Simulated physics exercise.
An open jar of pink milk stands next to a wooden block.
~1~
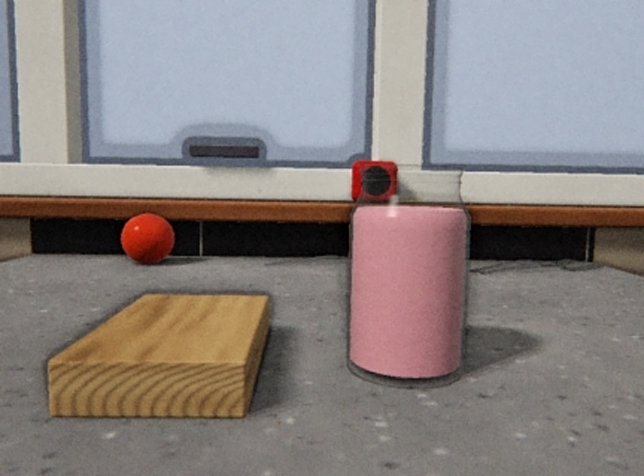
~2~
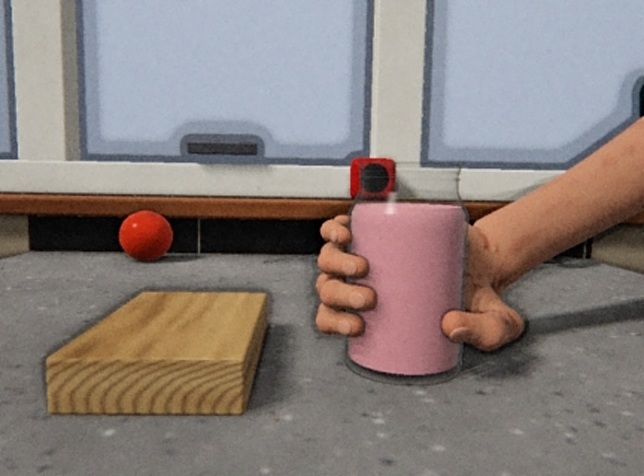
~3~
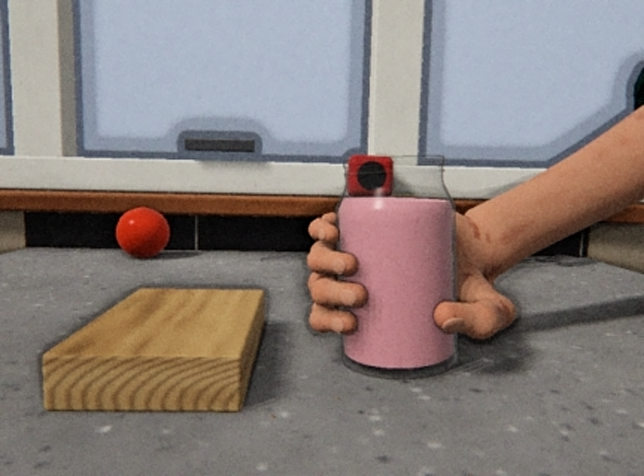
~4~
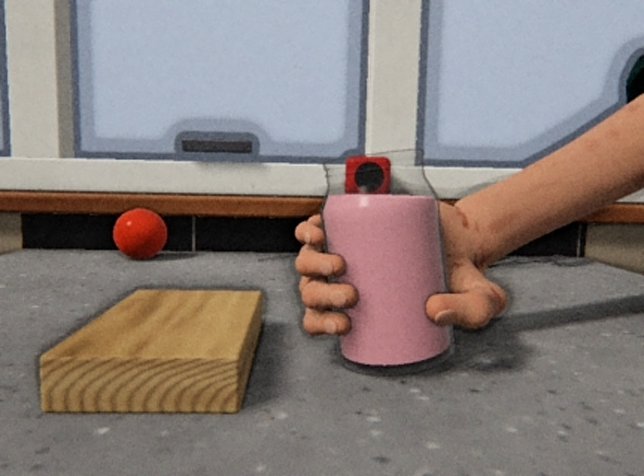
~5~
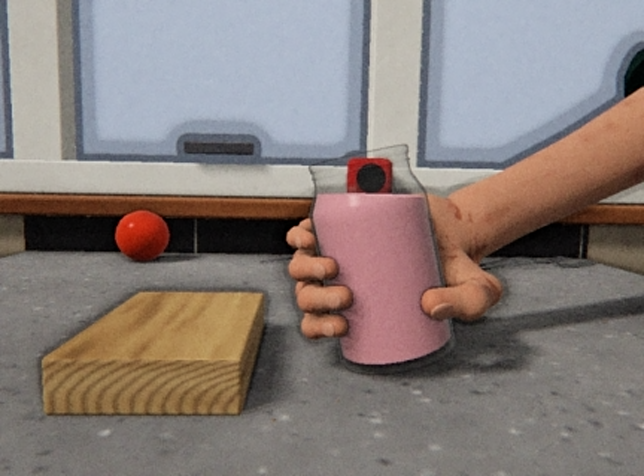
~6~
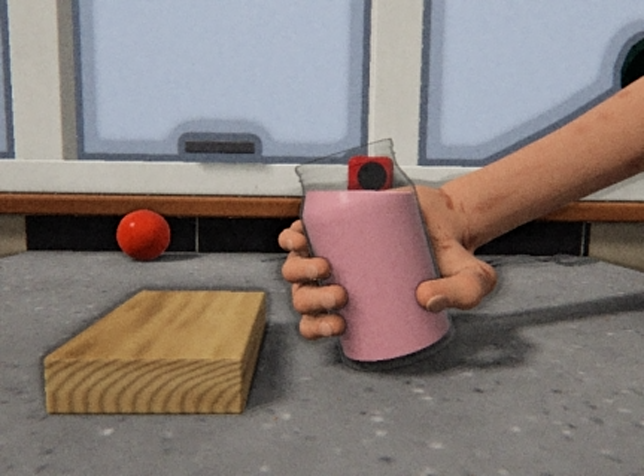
A clear jar mostly full of pink contents stands upright on a speckled grey surface, seen from the front and slightly above. A pale wooden block sits at left, with a red ball behind it and a small red object behind the jar, before pale blue panels. A hand reaches in from the right, grips the jar and gradually leans its top leftward, while the view shifts very slightly.
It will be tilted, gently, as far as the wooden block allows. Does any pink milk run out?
The liquid will escape at that angle.
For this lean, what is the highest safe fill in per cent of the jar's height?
I'd put it close to 60 per cent.
A moment on, the jar leans by about 35°; all is still inside.
Further on, the jar leans by about 55°; a puddle lies under it; nearly all of the pink milk is inside.
When it is over, the jar leans by about 60°, against the wooden block; a puddle lies under it; about three quarters of the pink milk is inside.
